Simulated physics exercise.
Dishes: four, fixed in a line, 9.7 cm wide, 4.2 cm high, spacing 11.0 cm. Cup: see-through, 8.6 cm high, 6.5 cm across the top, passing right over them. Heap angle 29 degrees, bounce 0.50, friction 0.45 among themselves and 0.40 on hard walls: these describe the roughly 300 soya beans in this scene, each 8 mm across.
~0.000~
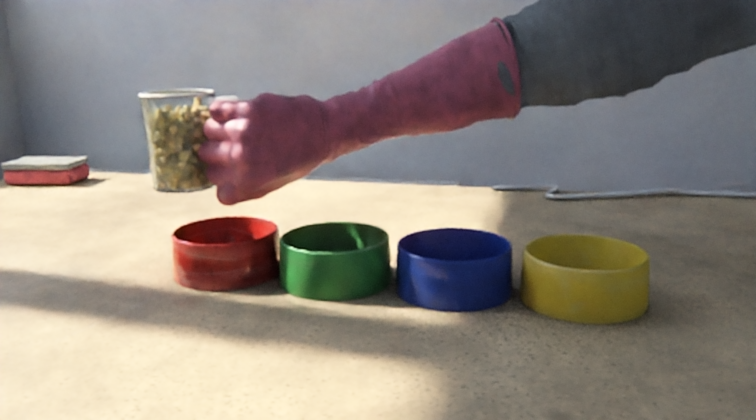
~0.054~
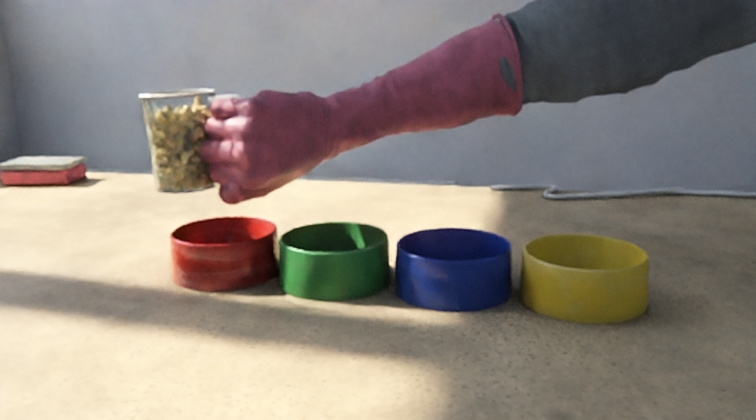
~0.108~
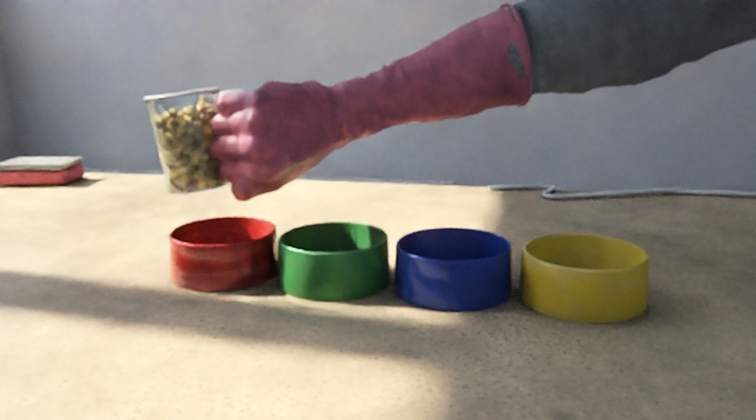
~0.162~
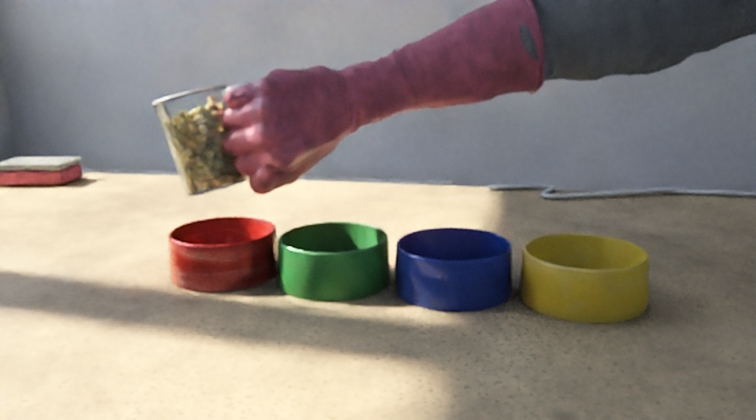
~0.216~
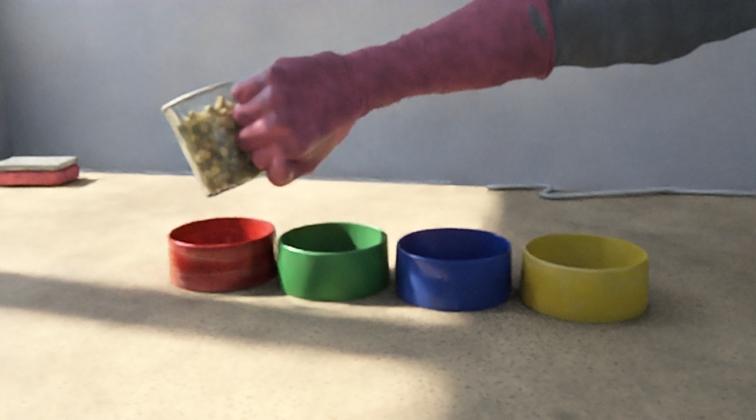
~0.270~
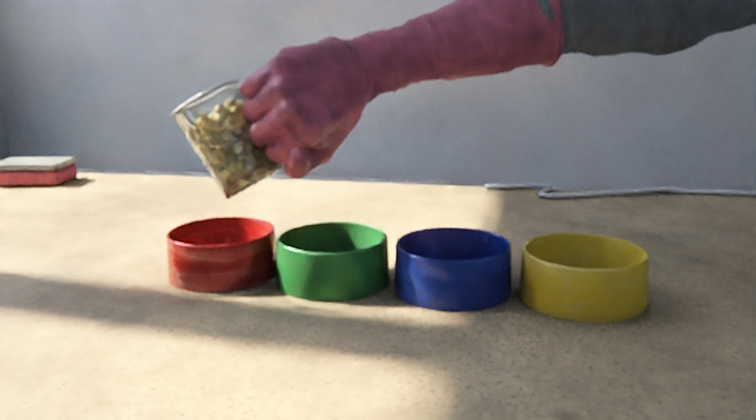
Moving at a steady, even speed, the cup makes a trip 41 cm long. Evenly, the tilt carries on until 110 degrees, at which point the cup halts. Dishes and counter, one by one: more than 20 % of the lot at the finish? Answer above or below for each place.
Red: Below, blue: Above, green: Above, yellow: Below, counter: Below.
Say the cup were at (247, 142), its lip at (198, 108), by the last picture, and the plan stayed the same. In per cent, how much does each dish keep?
Dish by dish: Red 0 per cent, blue 10 per cent, green 0 per cent, yellow 90 per cent.
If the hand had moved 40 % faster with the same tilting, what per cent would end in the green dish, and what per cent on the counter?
Green: 0; counter: 10.
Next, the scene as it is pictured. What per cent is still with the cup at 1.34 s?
10 %.
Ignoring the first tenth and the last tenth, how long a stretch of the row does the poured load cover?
That stretch comes to around 15 cm.
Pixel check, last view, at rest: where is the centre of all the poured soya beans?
In the last view, approximately (392, 274).
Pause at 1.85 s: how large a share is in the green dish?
Estimate to date: Some 45 %.
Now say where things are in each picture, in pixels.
Cup at (182, 140), tilt 0 degrees, lip at (147, 94), moved 0.0 cm; middle of the pieces at (179, 148); red dish at (226, 230); green dish at (335, 237); blue dish at (454, 244); yellow dish at (585, 252), in the first picture.
Cup at (183, 140), tilt 2 degrees, lip at (147, 95), moved 0.3 cm; middle of the pieces at (181, 148), in the second picture.
Cup at (191, 141), tilt 7 degrees, lip at (151, 98), moved 1.3 cm; middle of the pieces at (190, 148), in the third picture.
Cup at (205, 141), tilt 14 degrees, lip at (160, 103), moved 2.6 cm; middle of the pieces at (204, 149), in the fourth picture.
Cup at (218, 141), tilt 22 degrees, lip at (170, 110), moved 4.0 cm; middle of the pieces at (218, 150), in the fifth picture.
Cup at (231, 141), tilt 29 degrees, lip at (180, 116), moved 5.4 cm; middle of the pieces at (232, 150); red dish at (222, 231); green dish at (333, 237); blue dish at (453, 244); yellow dish at (584, 251). Its pace works out near 140 degrees a second; the hand travels 26 cm a second, in the sixth picture.
Then, at 0.91 s, tilt 110 degrees; cup holds 75 %, green 20 %.
After 1.34 s, tilt 110 degrees; cup holds 10 %, blue 35 %, green 45 %.
Then, at 1.85 s, tilt 110 degrees; cup holds 0 %, blue 40 %, green 45 %, yellow 5 %.
By 2.2 s all is still; red 0 %, blue 40 %, green 45 %, yellow 5 %, counter 10 %.
